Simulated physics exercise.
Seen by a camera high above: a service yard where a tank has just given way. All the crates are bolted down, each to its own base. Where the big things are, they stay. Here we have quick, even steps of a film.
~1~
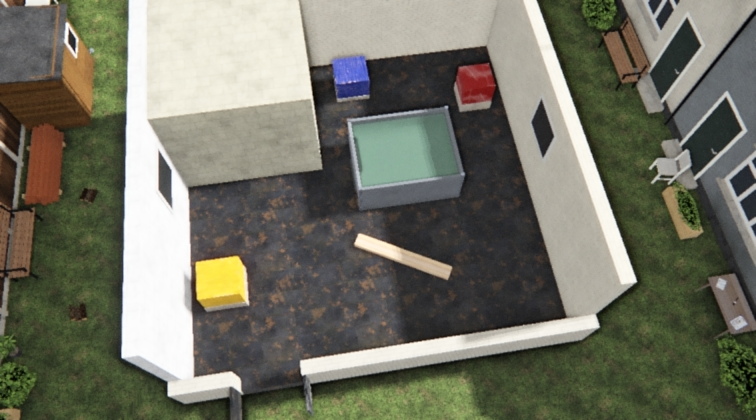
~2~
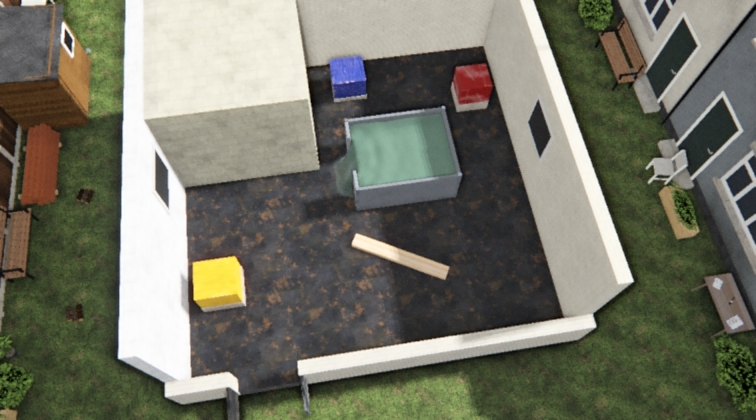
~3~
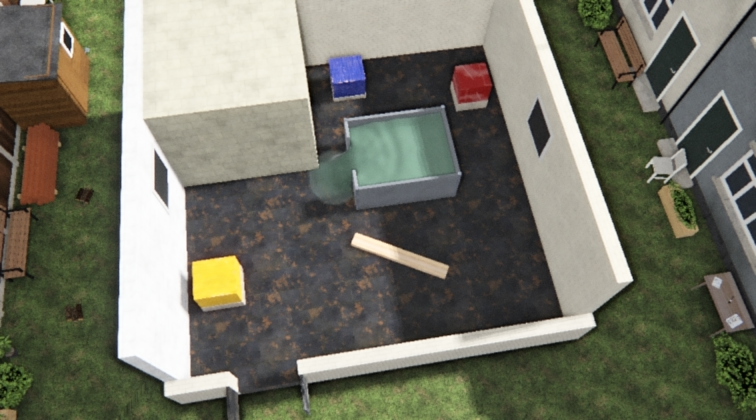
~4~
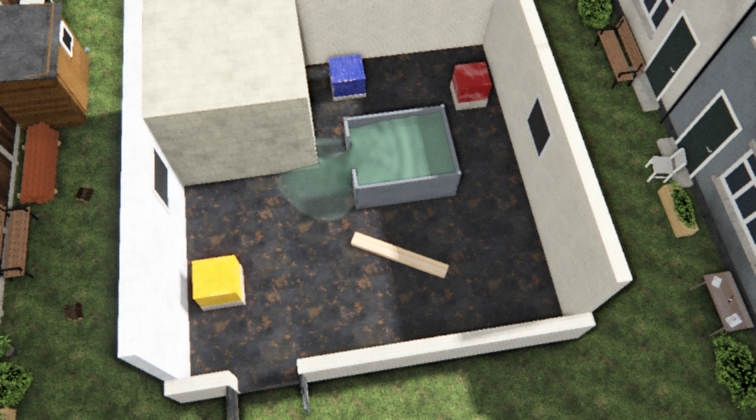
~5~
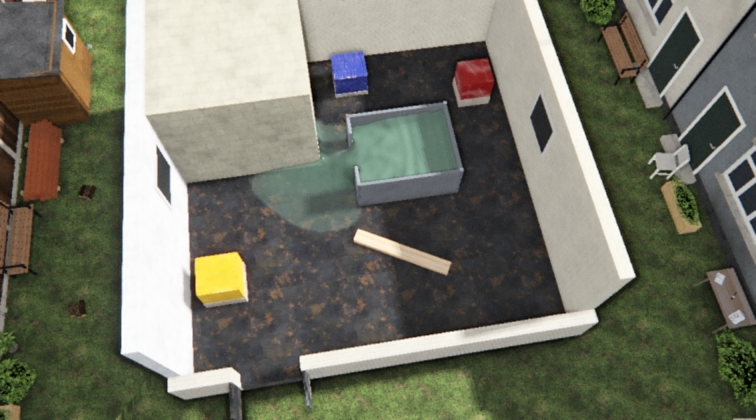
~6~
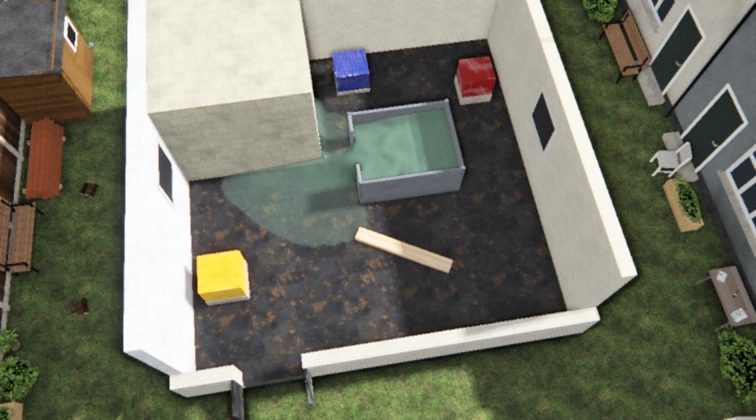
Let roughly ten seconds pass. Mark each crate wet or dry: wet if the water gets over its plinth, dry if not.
Red crate dry, blue crate wet, yellow crate wet.
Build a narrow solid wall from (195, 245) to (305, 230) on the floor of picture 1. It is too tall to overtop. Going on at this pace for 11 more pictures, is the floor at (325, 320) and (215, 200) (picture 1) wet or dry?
In order, I'd call them inundated and inundated.
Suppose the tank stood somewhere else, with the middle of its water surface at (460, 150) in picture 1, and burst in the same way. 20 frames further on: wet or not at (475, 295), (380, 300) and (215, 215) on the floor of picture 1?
Taking the three spots in order: Bare, bare, swamped.
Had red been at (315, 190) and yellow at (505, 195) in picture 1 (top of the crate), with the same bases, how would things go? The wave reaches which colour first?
One in red.
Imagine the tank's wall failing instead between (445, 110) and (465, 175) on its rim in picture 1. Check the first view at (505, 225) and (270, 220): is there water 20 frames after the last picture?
Submerged, then untouched.
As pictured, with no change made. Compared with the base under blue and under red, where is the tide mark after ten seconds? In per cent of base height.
160 and 30 per cent, roughly.
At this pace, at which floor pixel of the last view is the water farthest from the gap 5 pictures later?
I'd say at around (193, 278).
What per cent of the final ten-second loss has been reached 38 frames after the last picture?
That comes to 60 per cent, as I work it out.
A moment on, water covers 30 % of the floor; the red crate not reached, the blue crate water round its plinth, the yellow crate water round its plinth.
Next, water covers 40 % of the floor; the red crate not reached, the blue crate water round its plinth, the yellow crate water round its plinth.
Then, water covers 50 % of the floor; the red crate water round its plinth, the blue crate water round its plinth, the yellow crate water round its plinth.
Later, water covers 75 % of the floor; the red crate water round its plinth, the blue crate water round its plinth, the yellow crate water round its plinth.
In the end, water covers 95 % of the floor; the red crate stayed above the water, the blue crate was topped, the yellow crate was topped.
